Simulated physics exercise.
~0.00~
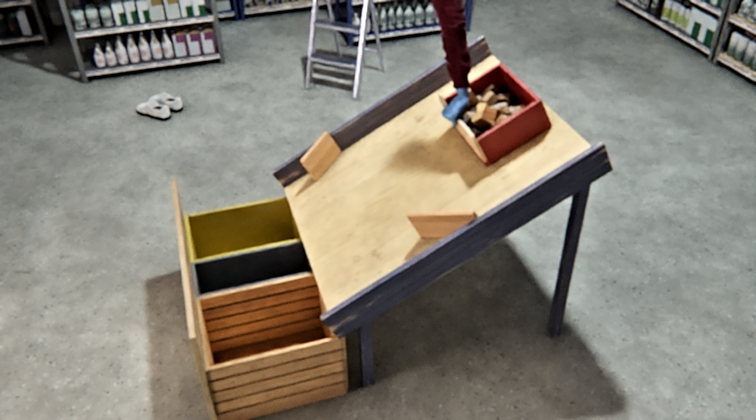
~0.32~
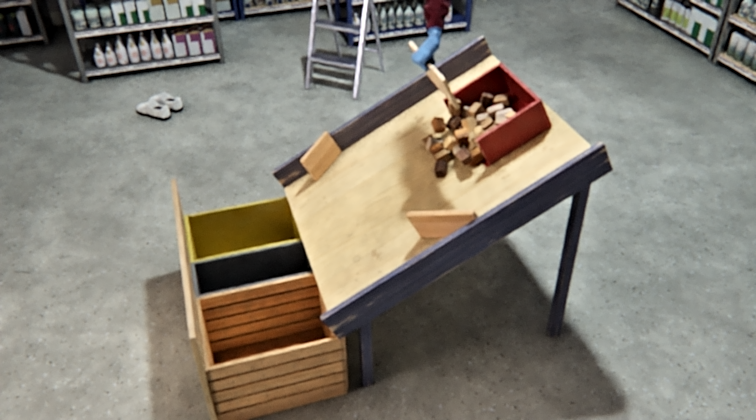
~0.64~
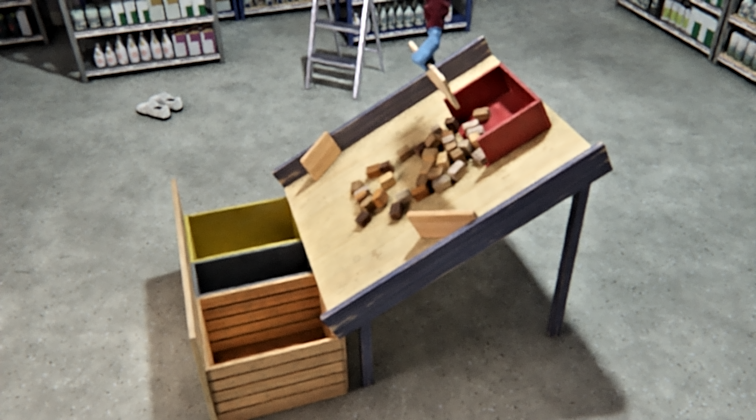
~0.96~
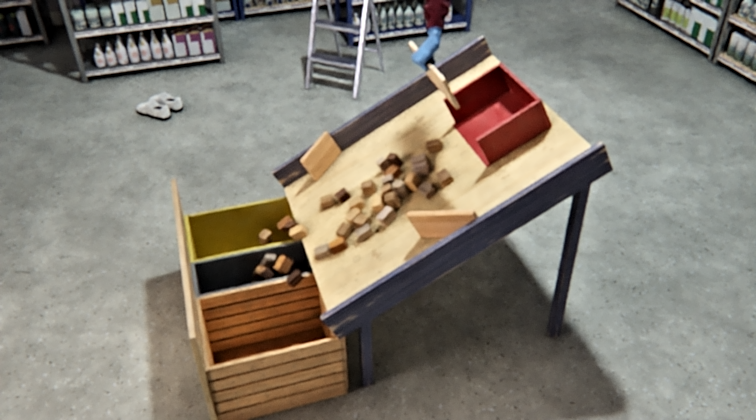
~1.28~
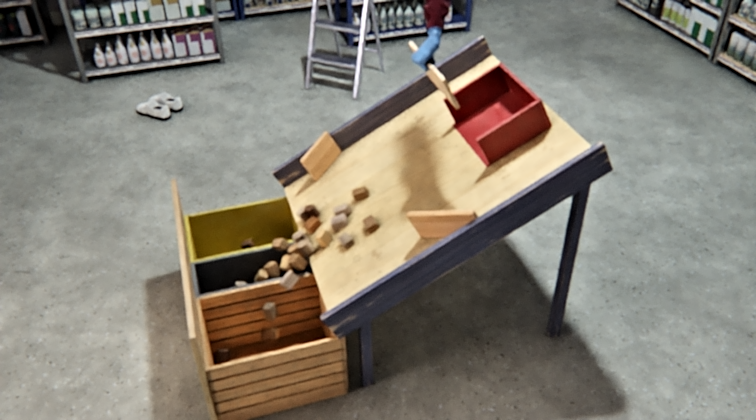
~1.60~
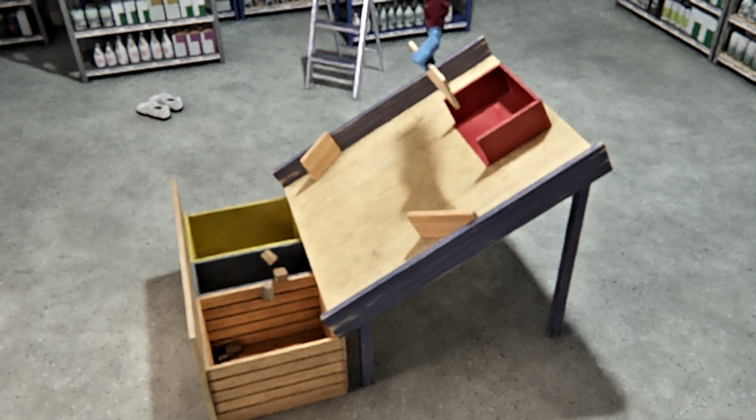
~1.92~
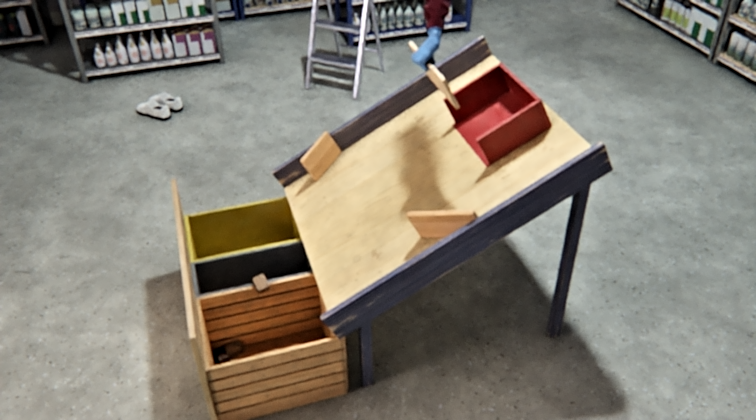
In this clip, a blue-gloved hand lifts a gate from a red pen, and loose wooden blocks tumble down a sloping table between two angled boards, dropping mostly toward the middle grey tote. The slope ends empty, with one block visible at the edge between the grey tote and wooden tub.
